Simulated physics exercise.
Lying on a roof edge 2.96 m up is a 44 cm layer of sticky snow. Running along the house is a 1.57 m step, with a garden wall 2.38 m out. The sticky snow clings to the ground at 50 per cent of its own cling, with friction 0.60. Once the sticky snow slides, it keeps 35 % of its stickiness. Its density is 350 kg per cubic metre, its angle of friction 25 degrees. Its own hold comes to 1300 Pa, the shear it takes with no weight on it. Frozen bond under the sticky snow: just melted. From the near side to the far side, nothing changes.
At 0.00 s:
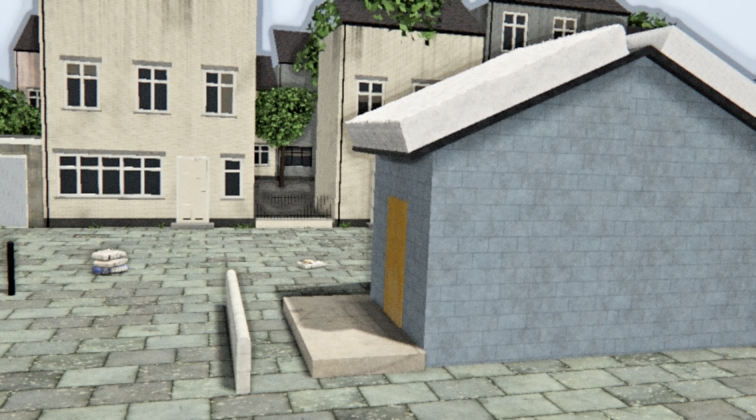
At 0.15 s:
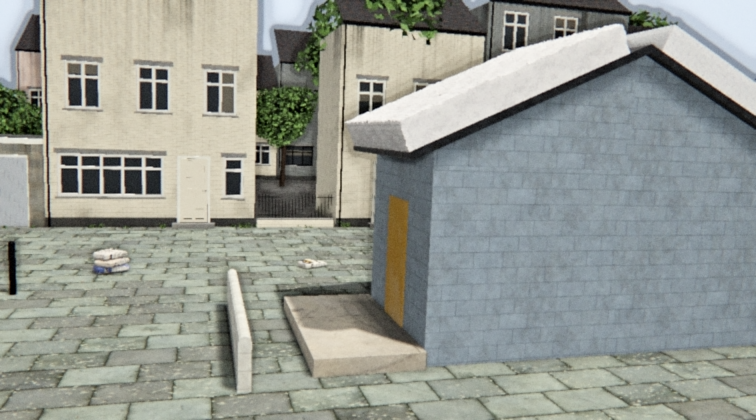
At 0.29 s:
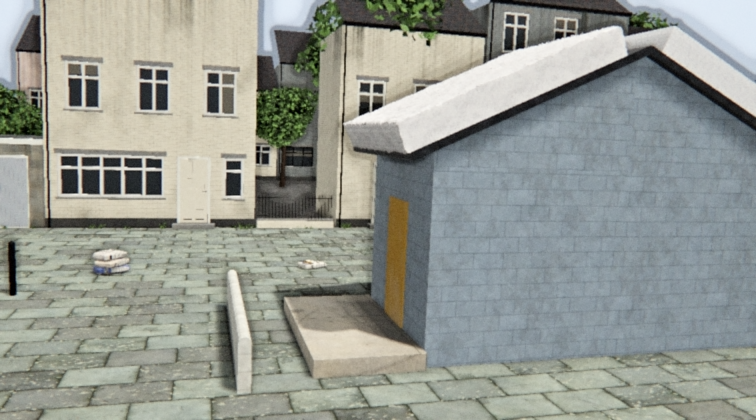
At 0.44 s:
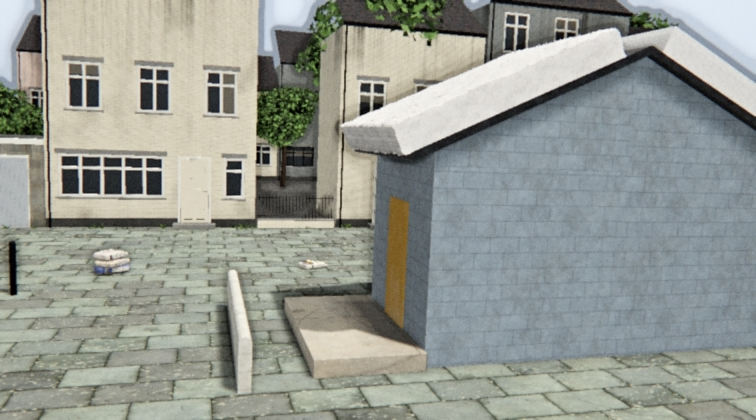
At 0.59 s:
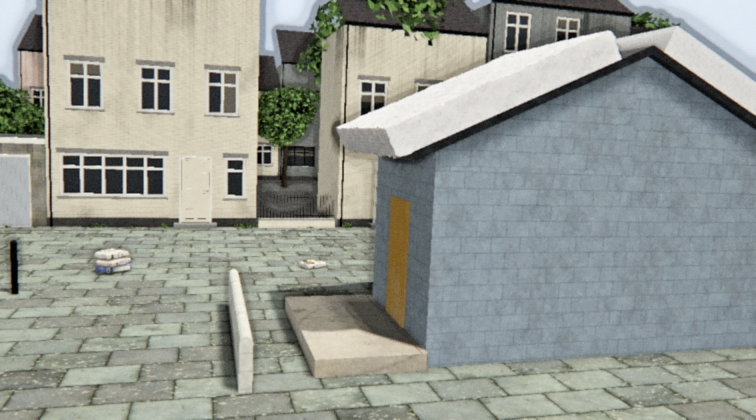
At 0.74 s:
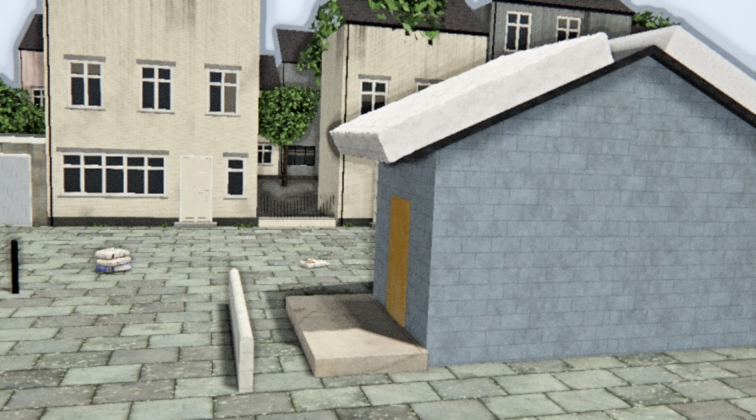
A thick white layer of snow on the blue-grey house's roof barely moved at first, then slid slowly down to the left, its edge poking further out above the step and yellow door.
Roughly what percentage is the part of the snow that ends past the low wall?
Expect some 27 %.
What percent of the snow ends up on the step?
I'd estimate close to 18 %.
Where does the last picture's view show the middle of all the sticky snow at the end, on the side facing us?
Approximately at pixel (261, 351).
After 1.15 s, 88 % is still on the roof and 0 % is past the low wall.
After 1.63 s, 70 % is still on the roof and 0 % is past the low wall.
After 2.12 s, 33 % is still on the roof and 0 % is past the low wall.
After 2.60 s, none is still on the roof and 10 % is past the low wall.
After 4.10 s, none is still on the roof and 27 % is past the low wall.
